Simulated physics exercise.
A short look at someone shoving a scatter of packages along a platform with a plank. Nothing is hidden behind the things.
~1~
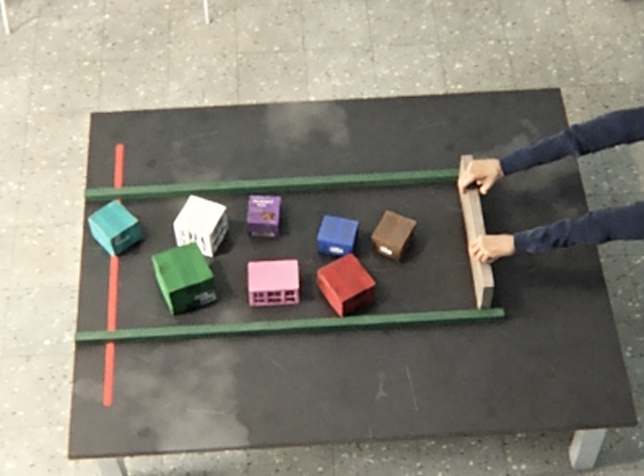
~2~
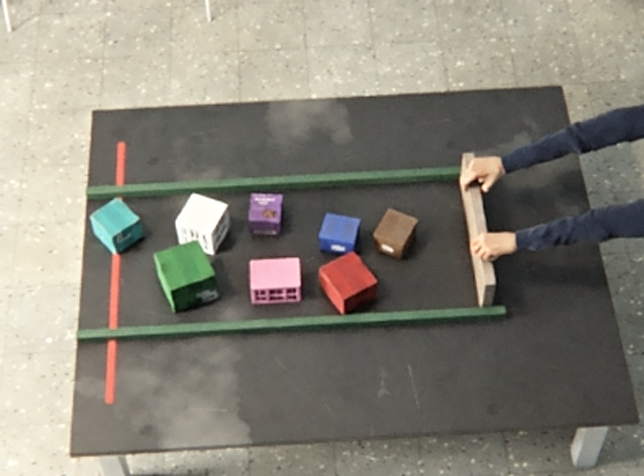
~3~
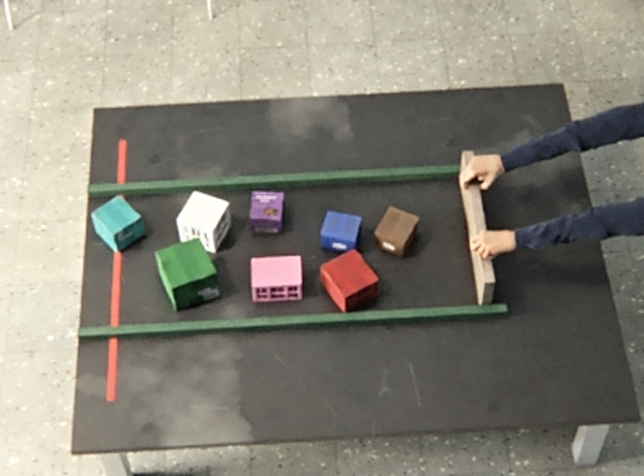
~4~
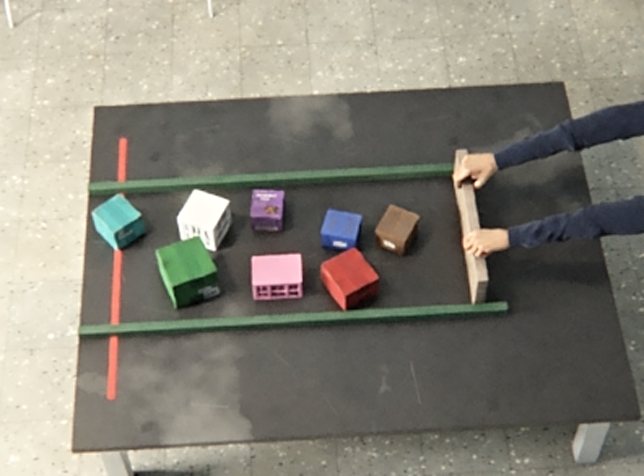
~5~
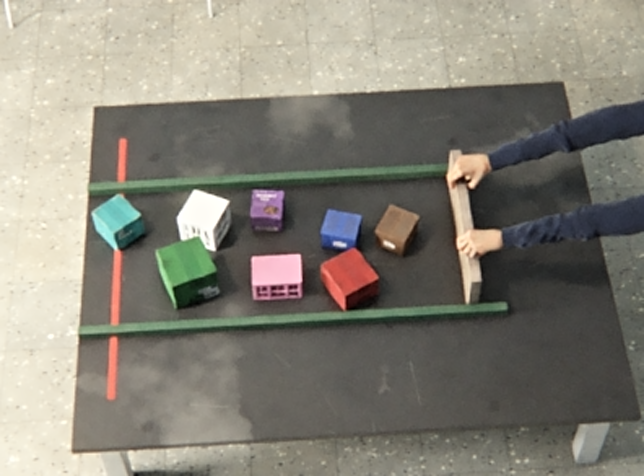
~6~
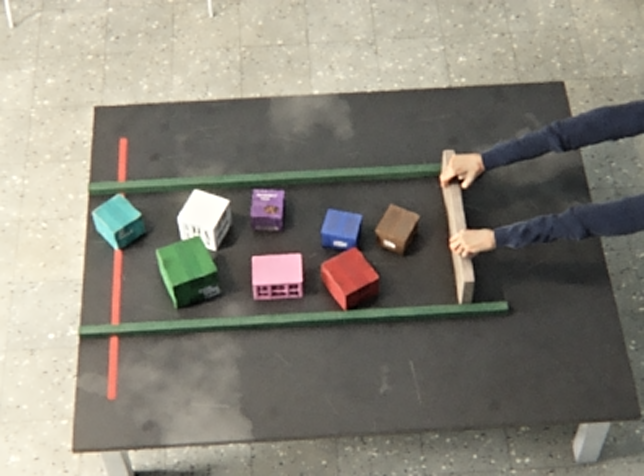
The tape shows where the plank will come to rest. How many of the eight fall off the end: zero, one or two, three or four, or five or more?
Here the number that fall off is five or more.
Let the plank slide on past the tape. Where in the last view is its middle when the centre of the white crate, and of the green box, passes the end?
About (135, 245), and (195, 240) for the other.
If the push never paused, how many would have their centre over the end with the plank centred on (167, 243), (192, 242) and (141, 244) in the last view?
Past the end: 2, 1 and 3.
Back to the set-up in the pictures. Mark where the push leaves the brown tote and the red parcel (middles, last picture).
The brown tote at (100, 254), the red parcel at (94, 288).
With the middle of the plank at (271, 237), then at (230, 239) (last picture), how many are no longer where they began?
7 and 7.
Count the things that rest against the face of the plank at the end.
It touches 3.
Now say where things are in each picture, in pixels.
The first picture shows turquoise parcel (115, 228); green box (185, 278); white crate (202, 226); plank (475, 232); tape (114, 265).
The second picture shows green box (186, 276); plank (477, 230).
The third picture shows white crate (205, 222); blue tote (341, 233).
The fourth picture shows turquoise parcel (119, 222); brown tote (397, 231).
The fifth picture shows green box (188, 272); pink crate (277, 277).
The sixth picture shows turquoise parcel (119, 222); green box (189, 272); white crate (205, 220); plank (457, 227); tape (118, 259).
Early on, none off yet; turquoise parcel at rest near (119, 222); green box at rest near (189, 272); white crate at rest near (205, 220).
A while later, none off yet; turquoise parcel at rest near (119, 222); green box travelled about its own width near (154, 271); white crate travelled a little near (187, 217).
Further along, none off yet; turquoise parcel travelled about its own width near (94, 228); green box leaning a little near (66, 277); white crate travelled well along near (129, 211).
Finally, the number that fall off is five or more; lost, blue tote, pink crate, white crate, green box and turquoise parcel.
